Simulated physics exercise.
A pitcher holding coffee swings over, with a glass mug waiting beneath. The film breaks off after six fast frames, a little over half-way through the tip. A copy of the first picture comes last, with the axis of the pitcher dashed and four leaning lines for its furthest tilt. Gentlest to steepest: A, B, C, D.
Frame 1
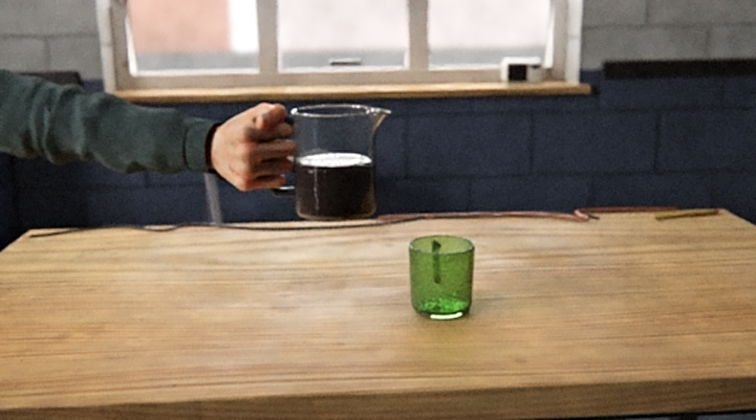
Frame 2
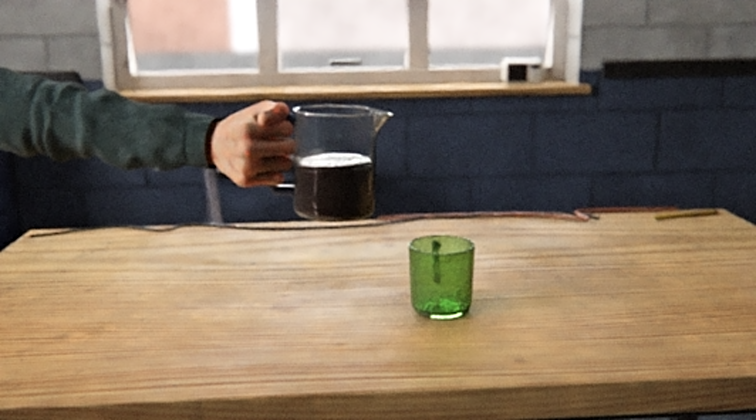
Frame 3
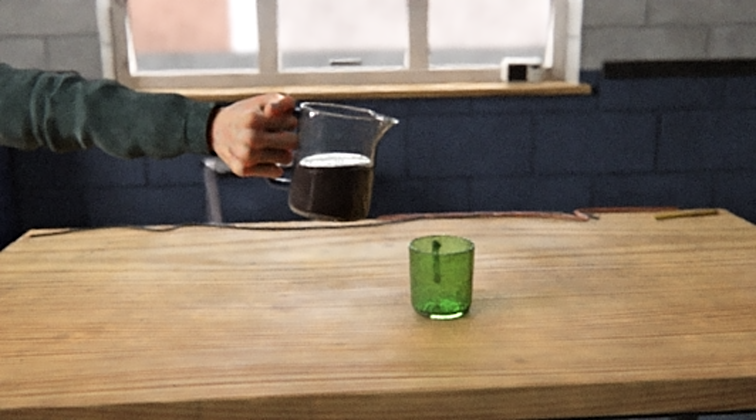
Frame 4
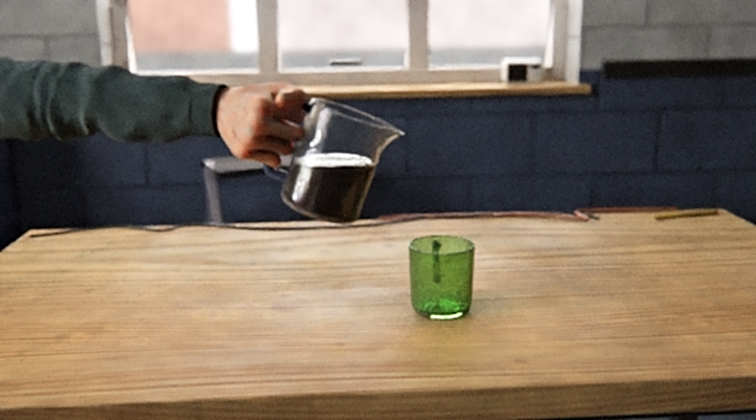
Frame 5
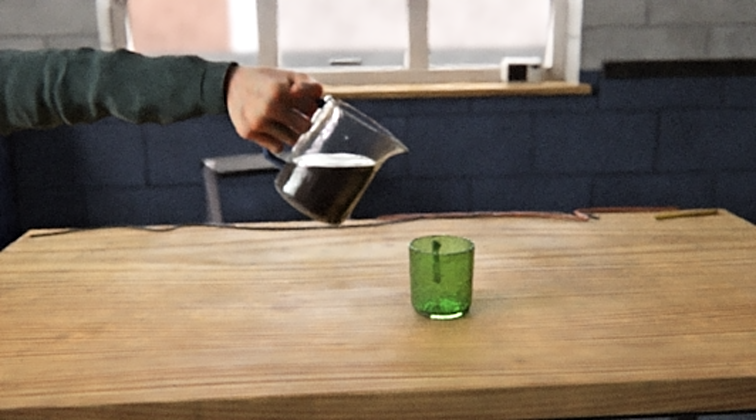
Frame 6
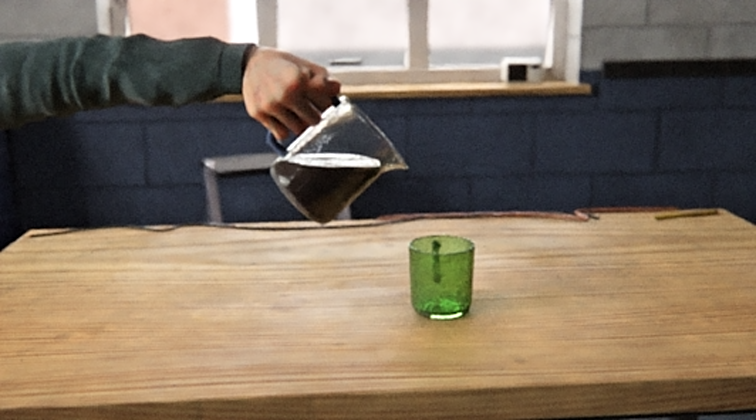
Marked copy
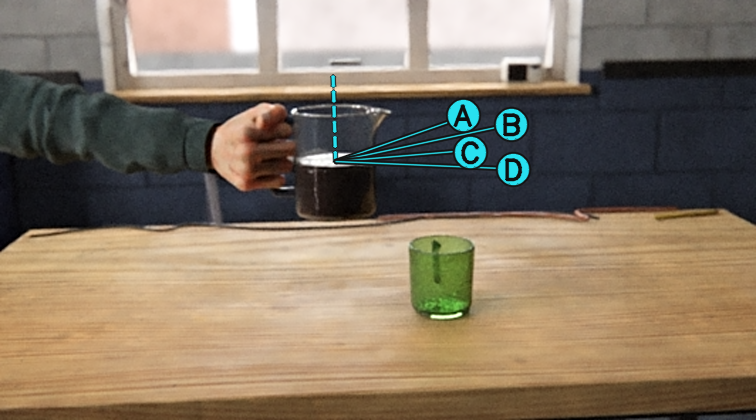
An arm in a dark green sleeve reaches in from the left, holding a clear glass pitcher of dark coffee above a pale wooden table, seen from the front and slightly above. A green glass mug stands right of centre, before a dark blue block wall and a window. The hand steadily tilts the pitcher rightward, its spout lowering, while the mug and view stay still.
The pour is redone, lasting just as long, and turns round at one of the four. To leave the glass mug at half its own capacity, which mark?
A beats the others.
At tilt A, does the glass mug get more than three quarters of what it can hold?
No, it does not.
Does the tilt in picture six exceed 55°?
No, it does not.
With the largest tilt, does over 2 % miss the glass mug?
Yes.
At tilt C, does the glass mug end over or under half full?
Over half.
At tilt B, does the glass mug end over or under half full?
Over half.
On the marked copy, A at (447, 122); B at (494, 127); C at (452, 151); D at (496, 168).
With A, the glass mug ends with about 52 % of what it can hold.
With B, the glass mug ends with about 71 % of what it can hold; 3 % of the coffee is spilt.
With C, the glass mug ends with about 92 % of what it can hold.
With D, the glass mug ends with about 93 % of what it can hold; 13 % of the coffee is spilt.
